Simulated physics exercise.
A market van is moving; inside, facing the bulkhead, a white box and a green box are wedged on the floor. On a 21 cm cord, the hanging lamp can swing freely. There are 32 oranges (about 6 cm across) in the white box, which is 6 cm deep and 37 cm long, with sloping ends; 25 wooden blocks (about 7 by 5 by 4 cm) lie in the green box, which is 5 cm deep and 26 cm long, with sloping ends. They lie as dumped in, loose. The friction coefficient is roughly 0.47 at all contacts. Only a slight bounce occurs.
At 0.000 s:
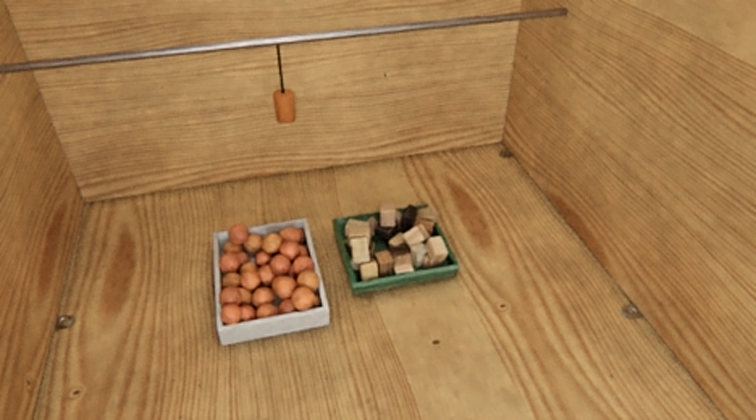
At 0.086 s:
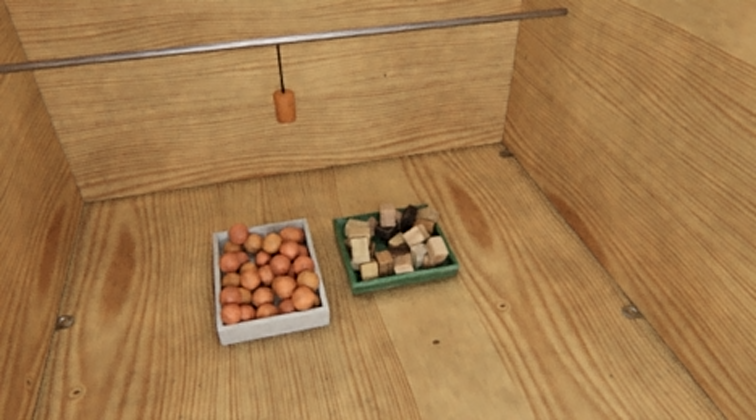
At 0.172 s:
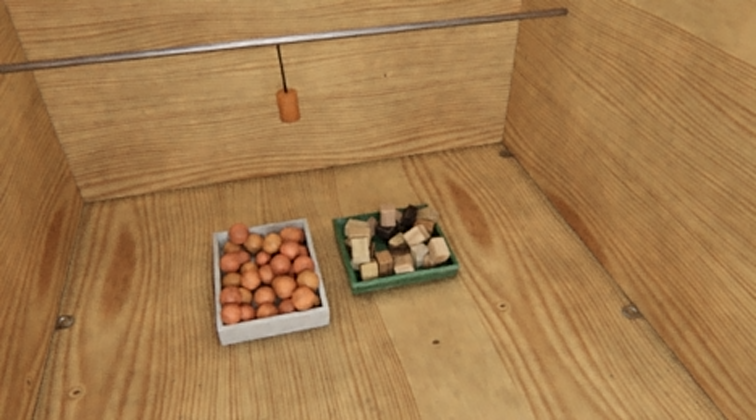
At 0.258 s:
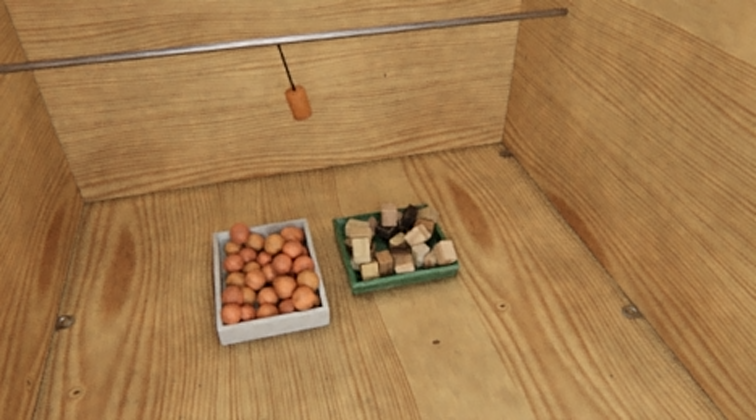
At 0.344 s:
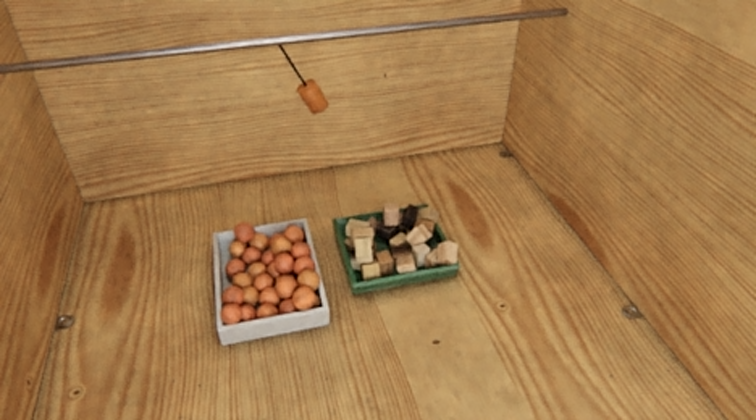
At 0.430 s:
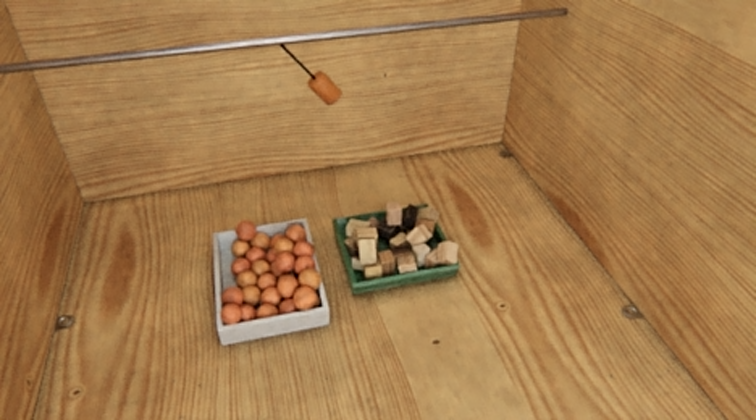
The small orange lamp hung straight down at first, then swung farther and farther to the right, while the oranges in the white box and wooden blocks in the green box shifted slightly rightward.
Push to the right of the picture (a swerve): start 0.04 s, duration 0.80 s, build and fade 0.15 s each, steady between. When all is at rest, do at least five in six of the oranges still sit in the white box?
Yes, under a sixth are out.
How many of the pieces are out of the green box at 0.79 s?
Roughly 0 for the green box.
After 0.59 s, the white box has all 32 and the green box has all 25.
After 0.79 s, the white box is down by 1 of 32 and the green box has all 25.
After 1.08 s, the white box is down by 1 of 32 and the green box has all 25.
Final count (at 1.44 s), the white box is down by 1 of 32 and the green box has all 25. Asked share, 1 of 32, 3 per cent.
